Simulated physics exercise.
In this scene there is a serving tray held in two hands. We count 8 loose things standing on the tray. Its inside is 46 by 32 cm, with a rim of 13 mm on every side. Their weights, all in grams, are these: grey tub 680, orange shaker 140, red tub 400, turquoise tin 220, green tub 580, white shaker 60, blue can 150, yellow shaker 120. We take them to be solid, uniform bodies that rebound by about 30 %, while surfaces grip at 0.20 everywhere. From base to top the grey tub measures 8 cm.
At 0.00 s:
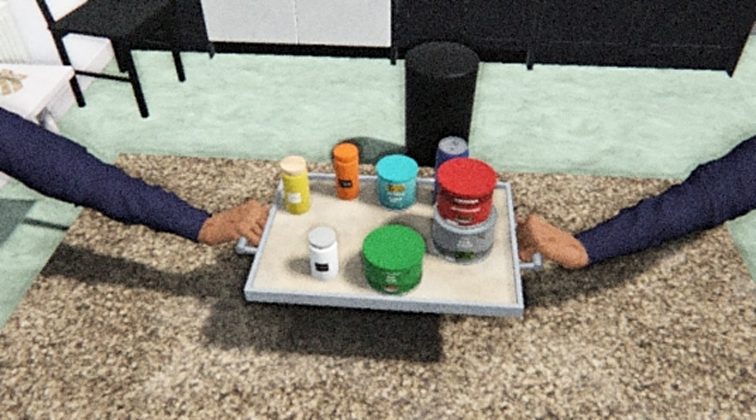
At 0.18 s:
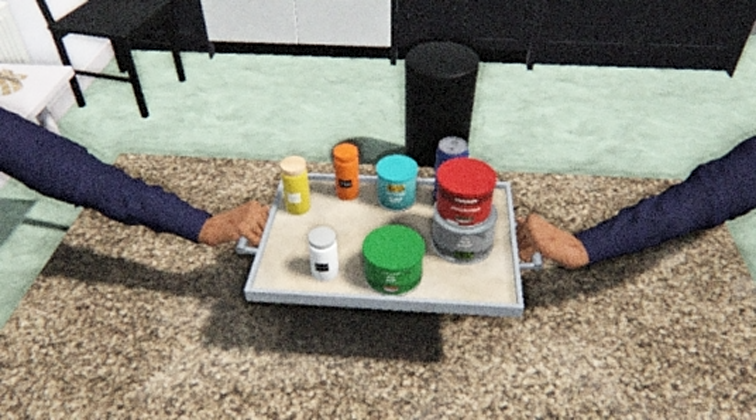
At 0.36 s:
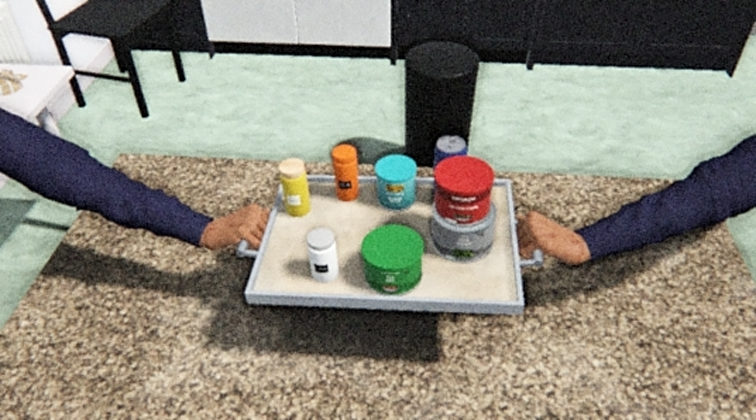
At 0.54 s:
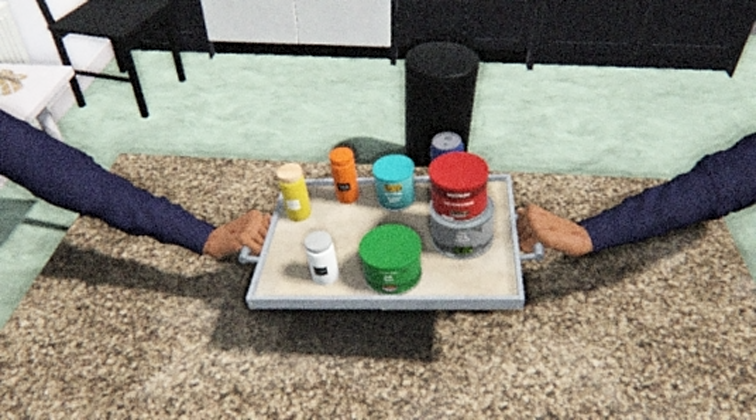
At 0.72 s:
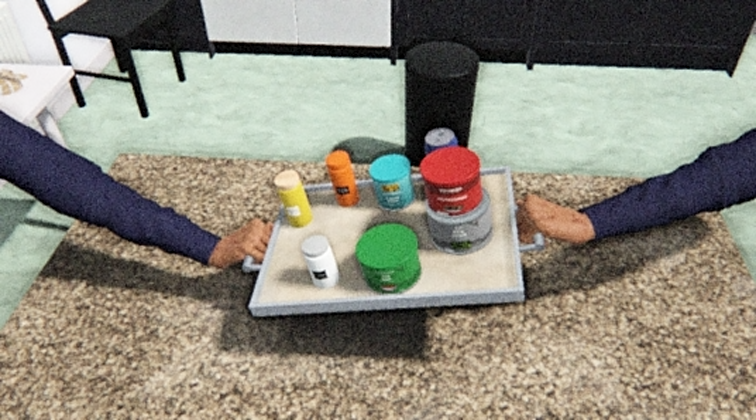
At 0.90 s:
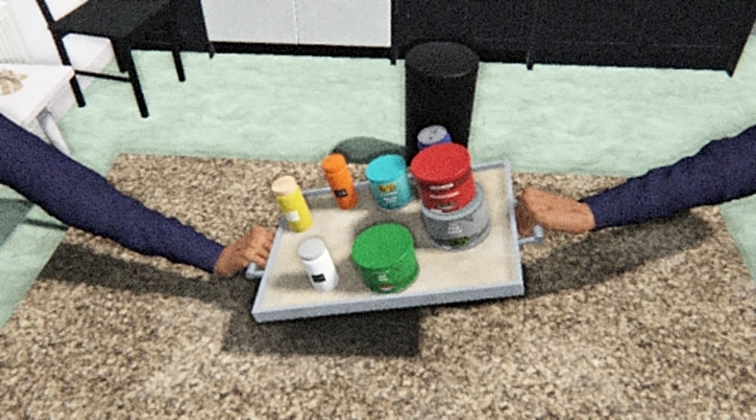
We see two hands holding a serving tray of colourful tubs, shakers and cans, a red tub stacked on a grey one; the tray starts level, then the hands tilt it steadily down toward the left, the red tub shifting slightly left.
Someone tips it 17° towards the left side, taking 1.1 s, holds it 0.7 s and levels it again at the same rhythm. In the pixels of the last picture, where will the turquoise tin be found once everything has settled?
At (301, 178).
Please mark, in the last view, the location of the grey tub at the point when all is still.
Around (299, 214).
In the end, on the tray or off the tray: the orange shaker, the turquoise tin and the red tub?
Well, the orange shaker does come off, the turquoise tin does not come off, and the red tub does come off.
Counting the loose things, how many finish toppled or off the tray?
The number here is 3.
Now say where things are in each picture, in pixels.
The first picture shows tray level; turquoise tin (397, 184); grey tub (464, 228).
The second picture shows tray level; red tub (465, 193); green tub (393, 261).
The third picture shows tray at 2°, left edge down; white shaker (323, 256).
The fourth picture shows tray at 5°, left edge down; yellow shaker (295, 193); grey tub (462, 222).
The fifth picture shows tray at 11°, left edge down; orange shaker (343, 179); red tub (452, 182).
The sixth picture shows tray at 14°, left edge down; turquoise tin (390, 183); green tub (387, 260).
By 1.40 s, tray at 17°, left edge down; turquoise tin 14 cm from its spot near (327, 195); white shaker rocked 20° off its seat; orange shaker rocked 16° off its seat.
By 1.80 s, tray at 17°, left edge down; orange shaker, red tub and yellow shaker now off the tray; turquoise tin 19 cm from its spot near (303, 198); grey tub 31 cm from its spot.
When it is over (3.5 s), off the tray, orange shaker, red tub and yellow shaker; not toppled but over 5 cm from the start, grey tub, turquoise tin, green tub, white shaker and blue can. End places, in pixels of the last picture, turquoise tin near (301, 178).
